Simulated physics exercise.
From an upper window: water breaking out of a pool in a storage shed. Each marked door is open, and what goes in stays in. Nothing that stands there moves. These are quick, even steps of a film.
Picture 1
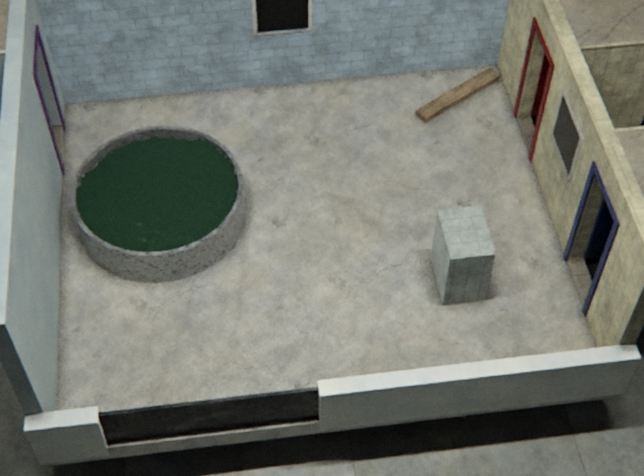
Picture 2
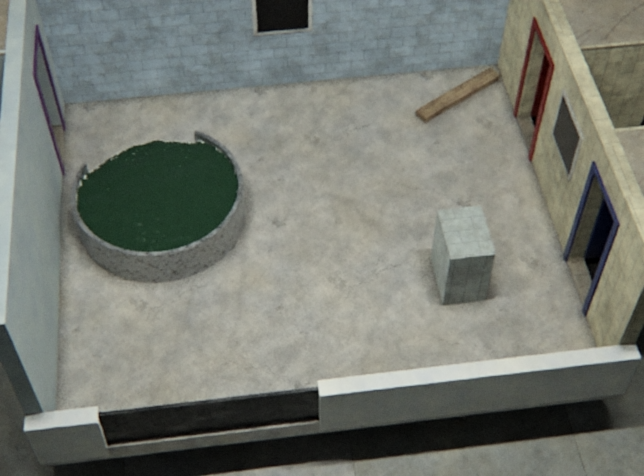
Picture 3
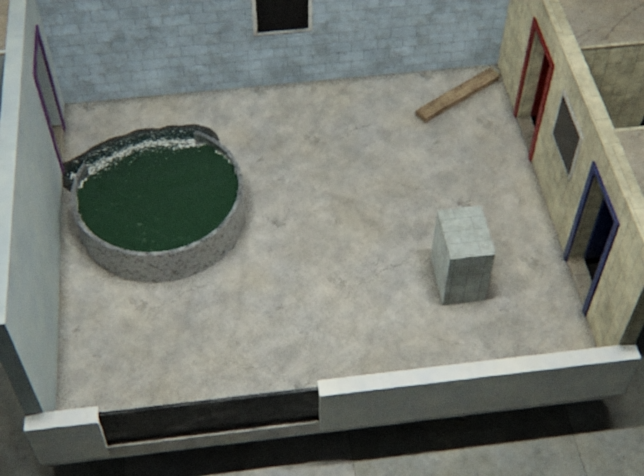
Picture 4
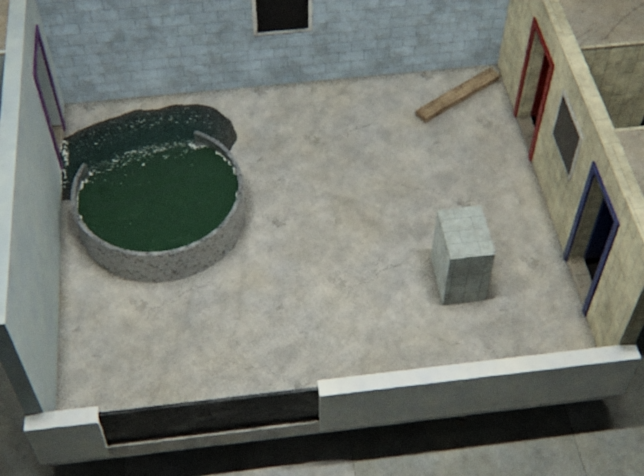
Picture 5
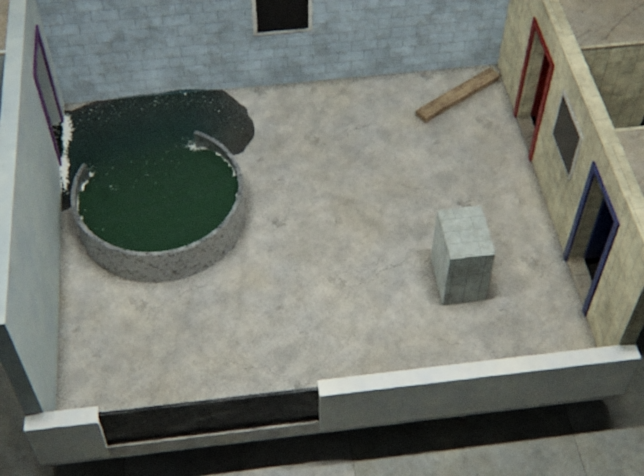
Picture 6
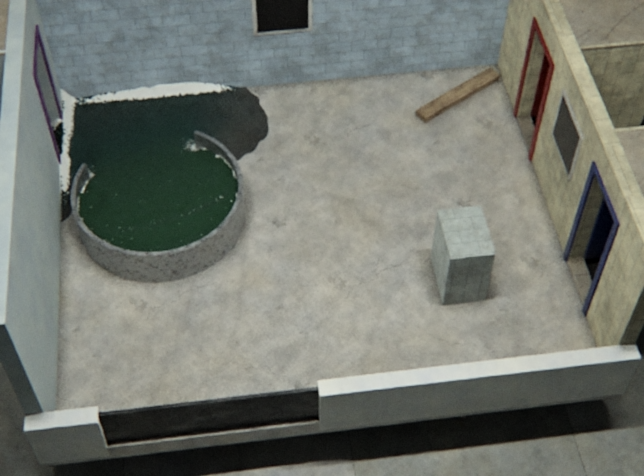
A round tank of dark green water breaks open at its far side, flooding the corner behind.
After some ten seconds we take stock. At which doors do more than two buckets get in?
One by one: The red door floods; the blue door holds within the limit; the purple door floods.
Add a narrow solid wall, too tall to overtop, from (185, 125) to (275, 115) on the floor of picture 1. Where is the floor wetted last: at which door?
That is the blue door.
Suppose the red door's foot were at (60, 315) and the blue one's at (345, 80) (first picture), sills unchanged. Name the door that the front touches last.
That is the door marked red.
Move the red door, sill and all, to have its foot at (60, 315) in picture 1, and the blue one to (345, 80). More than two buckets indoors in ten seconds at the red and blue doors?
Then: The red door takes less, the blue door takes less.
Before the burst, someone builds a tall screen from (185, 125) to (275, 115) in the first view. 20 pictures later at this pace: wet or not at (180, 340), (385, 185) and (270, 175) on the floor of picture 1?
In turn: Not flooded, awash, wet.
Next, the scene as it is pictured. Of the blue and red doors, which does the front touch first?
I say the red door.
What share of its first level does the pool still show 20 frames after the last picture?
Near 30 in a hundred.
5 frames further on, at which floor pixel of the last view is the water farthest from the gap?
Around (331, 79).
A moment on, water covers 15 % of the floor; the red door not reached, the blue door not reached, the purple door over two buckets in.
Next, water covers 20 % of the floor; the red door not reached, the blue door not reached, the purple door far over two buckets in.
Then, water covers 40 % of the floor; the red door not reached, the blue door not reached, the purple door far over two buckets in.
Later, water covers 65 % of the floor; the red door under two buckets in, the blue door wet at the sill, nothing in, the purple door far over two buckets in.
In the end, water covers 85 % of the floor; the red door over two buckets in, the blue door wet at the sill, nothing in, the purple door far over two buckets in.
